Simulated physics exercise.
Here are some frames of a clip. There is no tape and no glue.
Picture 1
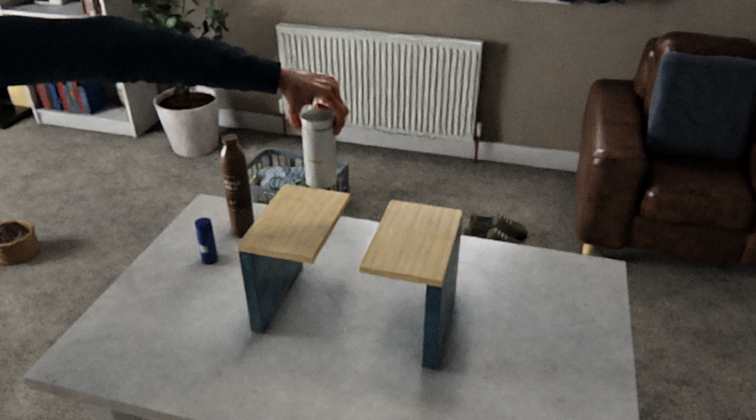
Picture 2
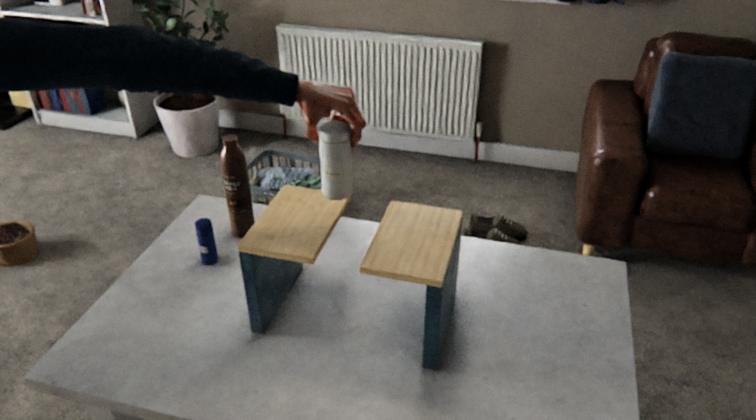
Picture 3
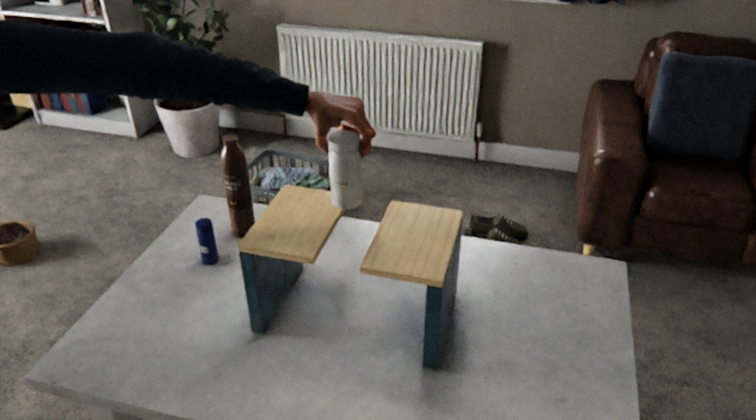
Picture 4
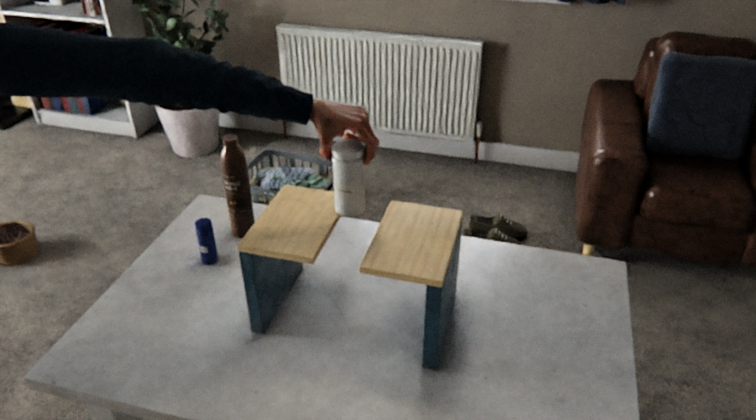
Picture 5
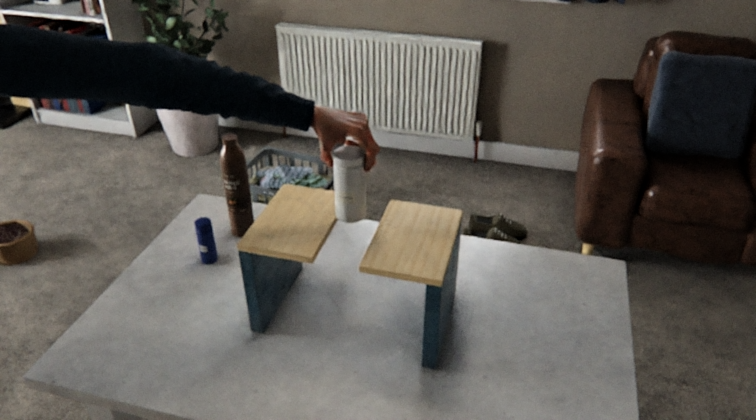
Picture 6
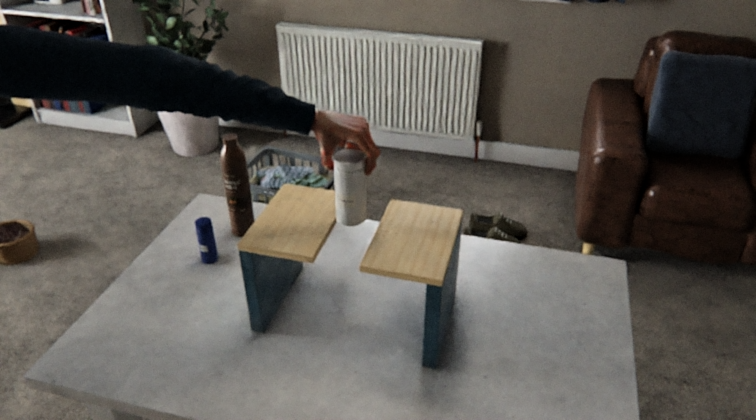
In a living room, a hand held a white jar from above and moved it right and downward behind two wooden-topped stands on a table, while a brown bottle stood still on the left.
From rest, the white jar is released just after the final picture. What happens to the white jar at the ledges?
It falls to the table.
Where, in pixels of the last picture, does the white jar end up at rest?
Around (354, 288).
Then, 0.36 s on from there, white jar shifted well along near (354, 285).
Then, 0.72 s on from there, white jar shifted well along near (354, 288).
In the end, moved from the start, white jar; the other 2 unmoved. At the end, from the last picture's camera, white jar near (354, 288). The jar reaches the table.
